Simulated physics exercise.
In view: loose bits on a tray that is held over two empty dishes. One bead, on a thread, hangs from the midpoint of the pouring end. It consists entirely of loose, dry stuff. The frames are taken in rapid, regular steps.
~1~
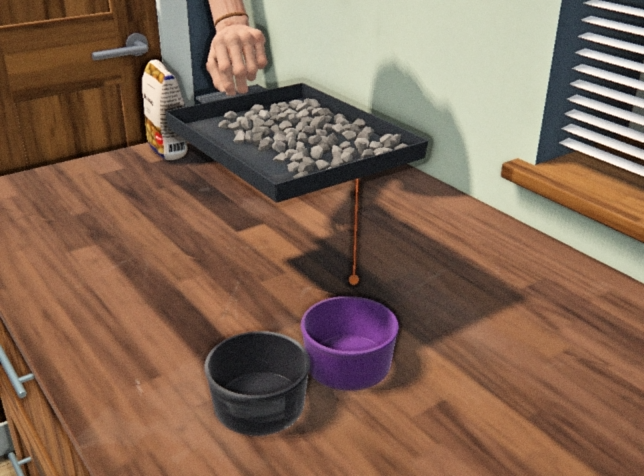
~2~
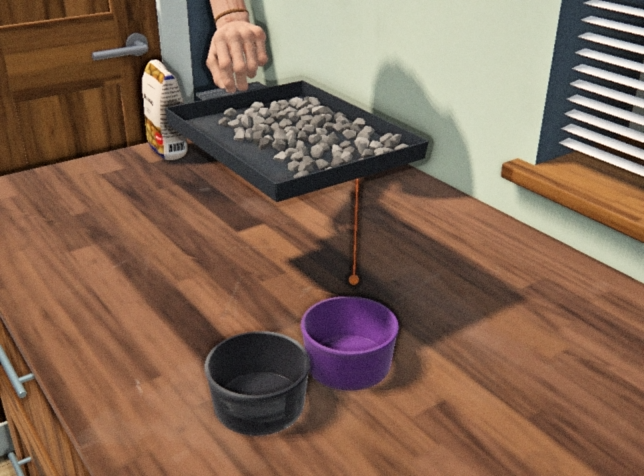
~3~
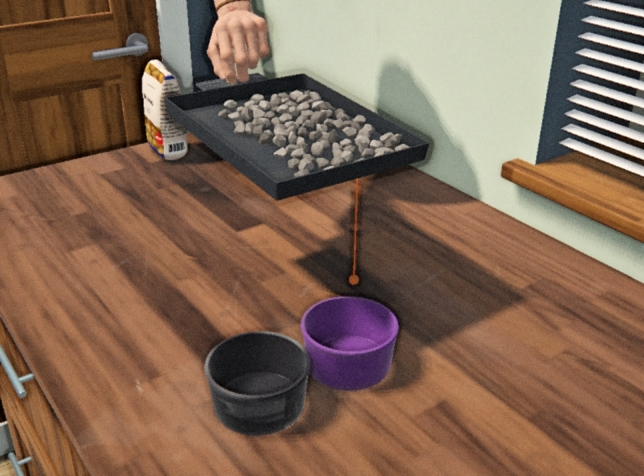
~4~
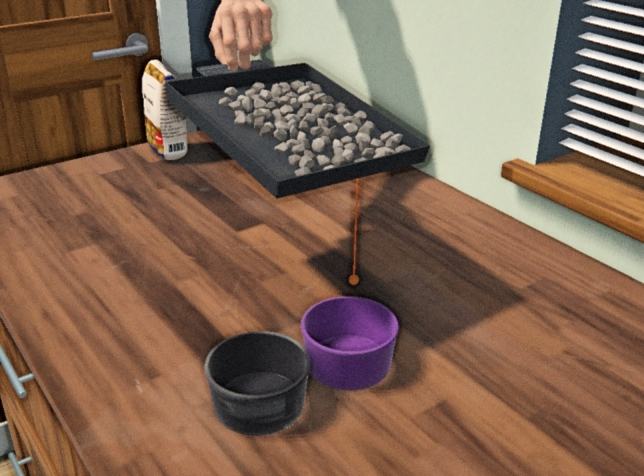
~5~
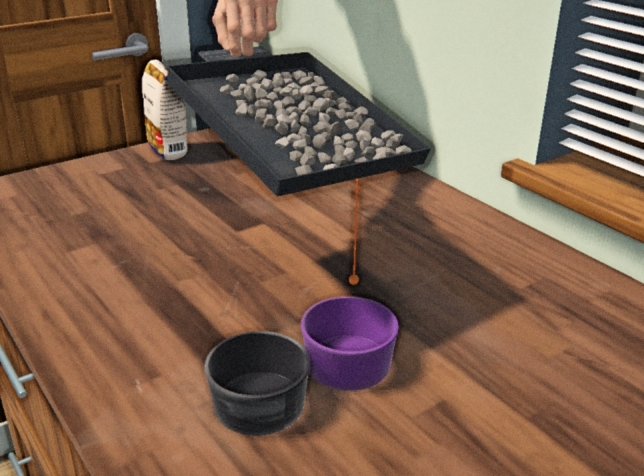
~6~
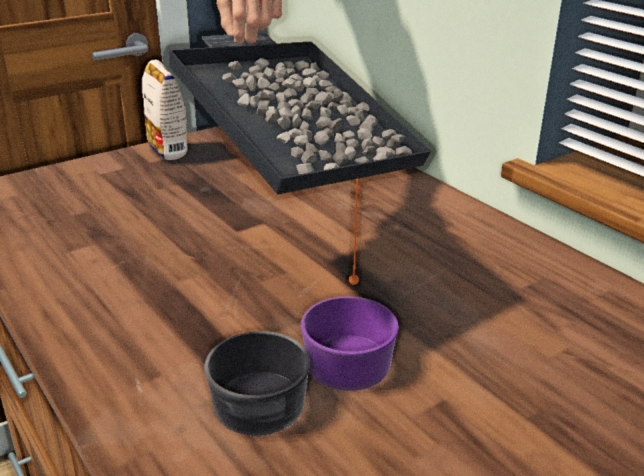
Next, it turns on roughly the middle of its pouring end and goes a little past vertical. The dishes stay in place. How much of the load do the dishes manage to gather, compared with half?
They gather less than half of it.
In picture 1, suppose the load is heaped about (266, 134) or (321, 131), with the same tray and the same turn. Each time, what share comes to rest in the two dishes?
First case: Around 10 %; second case: Around 0 %.
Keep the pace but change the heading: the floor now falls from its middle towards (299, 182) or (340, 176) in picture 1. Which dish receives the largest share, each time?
At the first place the right dish, at the second the right dish.
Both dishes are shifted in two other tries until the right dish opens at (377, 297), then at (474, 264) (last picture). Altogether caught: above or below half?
Short of half, then beyond half.
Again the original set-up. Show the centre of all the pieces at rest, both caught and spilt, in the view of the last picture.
Close to (436, 333) in the last view.
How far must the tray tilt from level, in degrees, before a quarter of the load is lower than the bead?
At about 100°.
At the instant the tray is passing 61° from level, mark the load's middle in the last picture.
Roughly at (372, 109).
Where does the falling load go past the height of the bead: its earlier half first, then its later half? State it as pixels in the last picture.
The first part passes (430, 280); everything after passes (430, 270).
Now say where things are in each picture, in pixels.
Corners of the pouring end at (276, 183) and (426, 140), level; middle of the load at (303, 138), bits of gravel; left dish at (285, 407); right dish at (378, 364); bead on its thread at (354, 280), in the first frame.
Corners of the pouring end at (276, 183) and (426, 141), level; middle of the load at (303, 137), in the second frame.
Corners of the pouring end at (277, 181) and (427, 142), tipped barely, lowest at the right corner; middle of the load at (303, 133), in the third frame.
Corners of the pouring end at (279, 180) and (428, 145), tipped a little, lowest at the right corner; middle of the load at (304, 127), in the fourth frame.
Corners of the pouring end at (280, 178) and (428, 147), tipped a little, lowest at the right corner; middle of the load at (306, 121), in the fifth frame.
Corners of the pouring end at (282, 177) and (429, 150), tipped clearly, lowest at the right corner; middle of the load at (307, 115); left dish at (285, 407); right dish at (378, 364), in the sixth frame.
Soon after the last picture, tray tipped steeply; all on the tray.
A little later, tray tipped right over; about half on the tray; a stray few in the right dish; about a quarter outside both; about a third in the air.
Later still, tray tipped past a quarter turn; a small part in the right dish; nearly all outside both.
At rest, tray tipped past a quarter turn; none in the left dish; a small part in the right dish; nearly all outside both.
